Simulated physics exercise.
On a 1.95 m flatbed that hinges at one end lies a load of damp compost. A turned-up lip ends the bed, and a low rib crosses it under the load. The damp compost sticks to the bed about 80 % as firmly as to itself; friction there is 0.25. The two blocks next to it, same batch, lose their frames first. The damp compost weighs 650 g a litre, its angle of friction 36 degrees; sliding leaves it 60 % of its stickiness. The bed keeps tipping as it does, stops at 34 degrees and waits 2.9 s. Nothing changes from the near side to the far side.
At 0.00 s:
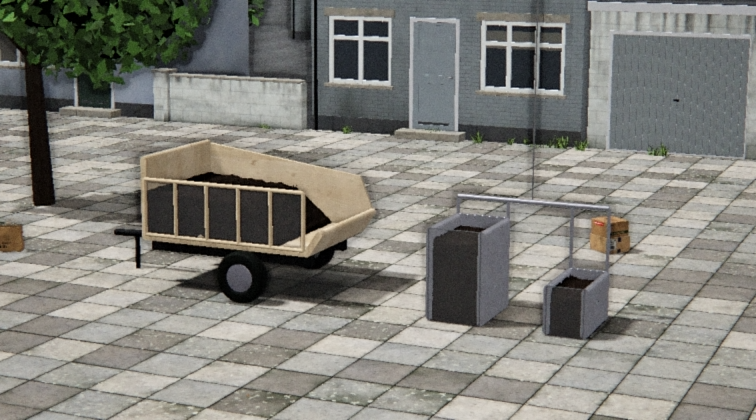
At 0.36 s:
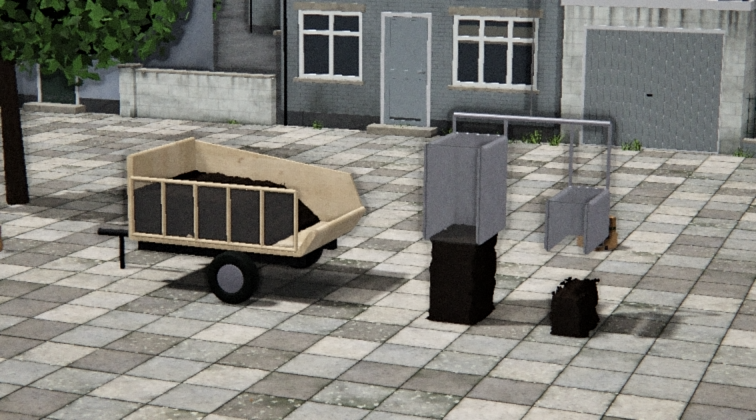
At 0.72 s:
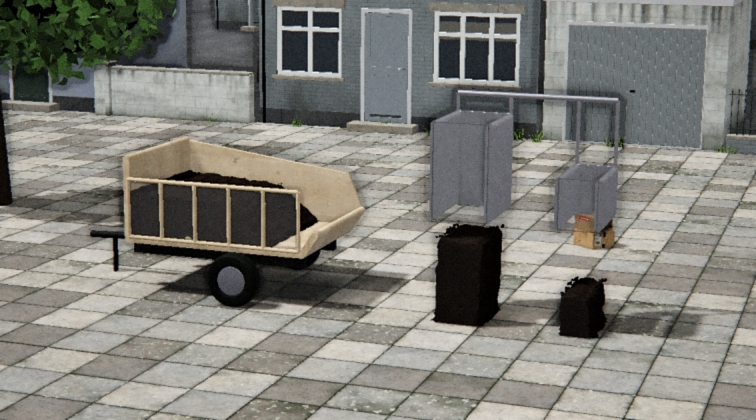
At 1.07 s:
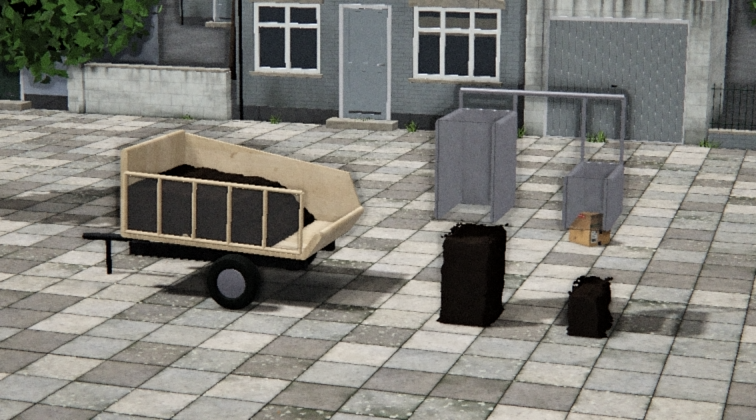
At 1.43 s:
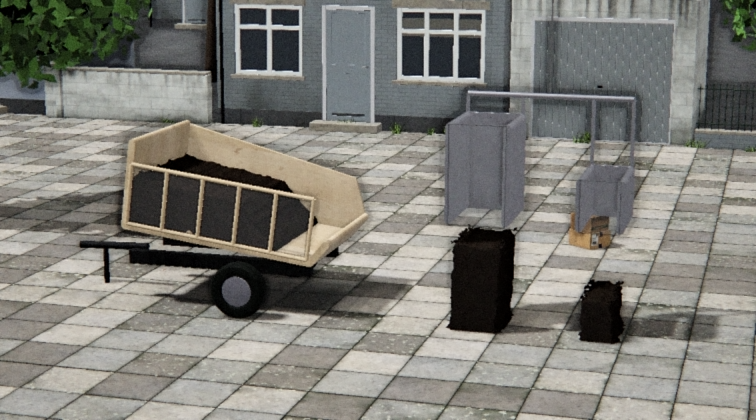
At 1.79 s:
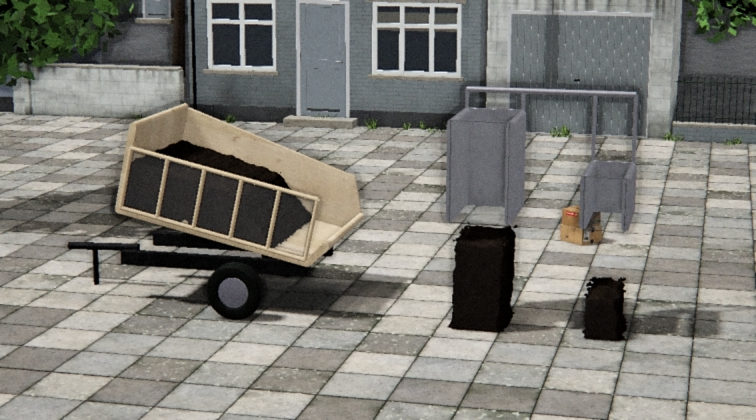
Two grey box-shaped moulds on a rail lift off two dark blocks of compost, one tall and one short, which stay standing on the paving; then the compost-loaded trailer bed beside them tilts, its left end rising.
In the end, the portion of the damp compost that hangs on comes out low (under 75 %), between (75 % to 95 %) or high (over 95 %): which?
The band is high (over 95 %).
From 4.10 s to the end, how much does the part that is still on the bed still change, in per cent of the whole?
Some 0 per cent.
After 2.48 s, the tilt is 22 degrees and 100 % is on the bed.
After 3.29 s, the tilt is 33 degrees and 100 % is on the bed.
After 4.10 s, the tilt is 34 degrees and 100 % is on the bed.
After 4.91 s, the tilt is 34 degrees and 100 % is on the bed.
After 6.35 s, at the end, the tilt is 34 degrees and 100 % is on the bed.
